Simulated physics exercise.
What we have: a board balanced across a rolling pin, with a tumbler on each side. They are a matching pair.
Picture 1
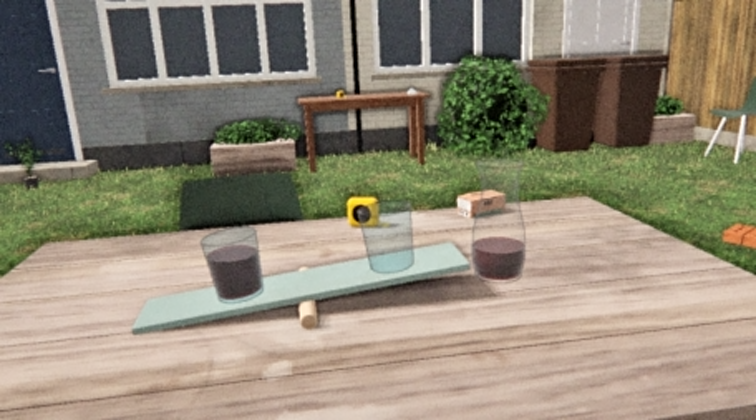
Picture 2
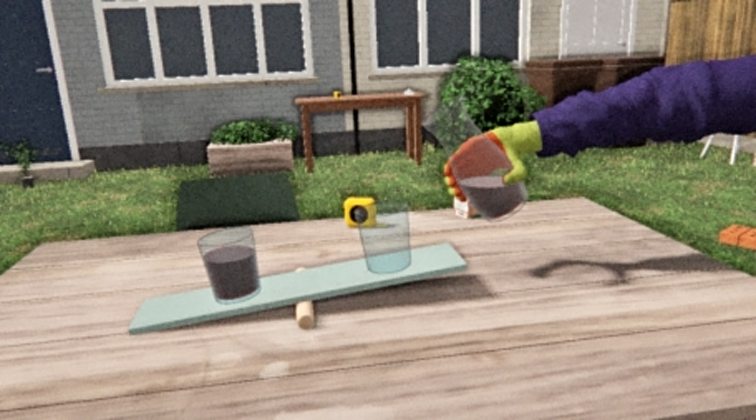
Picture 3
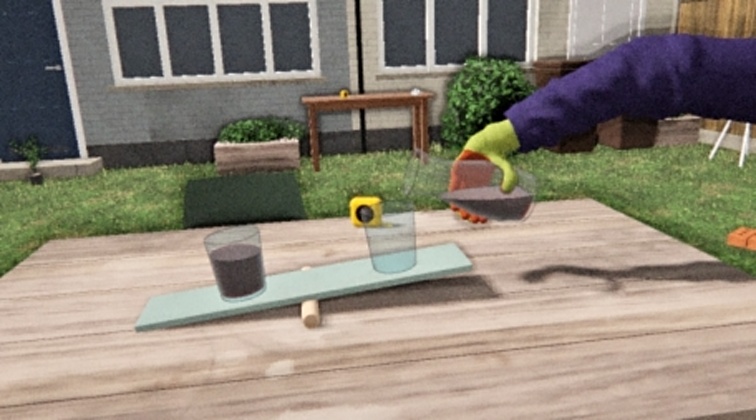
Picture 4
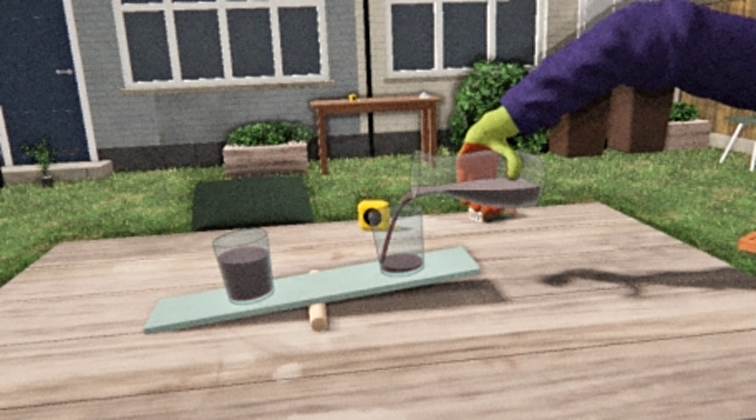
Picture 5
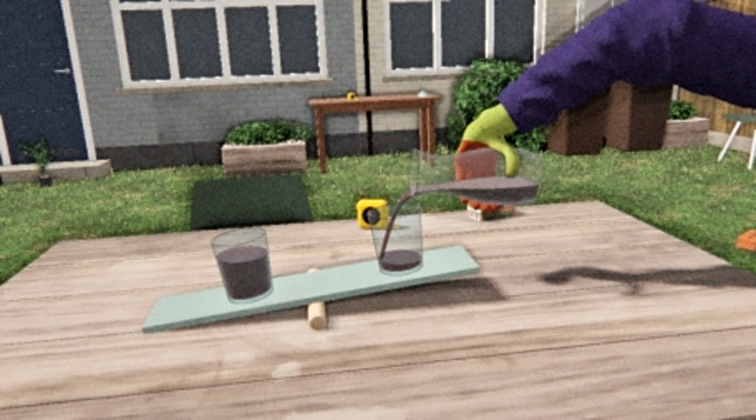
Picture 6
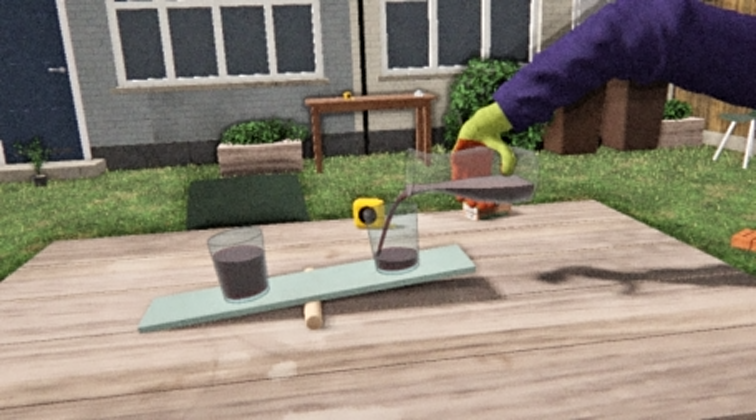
The video shows a board resting on a small roller with a glass on each side, the left one low and holding dark liquid, as a purple-sleeved arm lifts a carafe and pours dark liquid into the raised right glass.
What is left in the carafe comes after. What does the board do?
In the end the board swings over.
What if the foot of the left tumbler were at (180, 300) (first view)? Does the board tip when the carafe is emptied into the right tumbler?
My call: Keeps its lean.
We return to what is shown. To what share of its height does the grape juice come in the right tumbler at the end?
Close to 70 %.
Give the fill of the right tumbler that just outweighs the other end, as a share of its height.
Roughly 35 per cent.
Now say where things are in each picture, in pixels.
The first frame shows before the pour; carafe (499, 219) about a quarter full; right tumbler (388, 235) empty, raised; left tumbler (234, 263) about two thirds full, on the low side.
In the second frame, the carafe is on its way; rolling pin (306, 320); right tumbler (385, 235) empty.
The third frame shows the grape juice nears the lip; carafe (467, 185) tipped 75° with all of its load; right tumbler (391, 235) empty.
The fourth frame shows pouring; rolling pin (318, 322); right tumbler nearly empty, surface at (402, 261); left tumbler about two thirds full, surface at (244, 255).
The fifth frame shows pouring; carafe (472, 176) tipped 85° with nearly all of its load; right tumbler (397, 237) nearly empty.
The sixth frame shows pouring; rolling pin (314, 320); right tumbler nearly empty, surface at (396, 254); left tumbler about two thirds full, surface at (239, 254).
A moment on, the right tumbler is about half full; the board has swung over, and that end is down.
Further on, the right tumbler is about two thirds full; the board has swung over, and that end is down.
When it is over, the right tumbler is about three quarters full; the board has swung over, and that end is down.
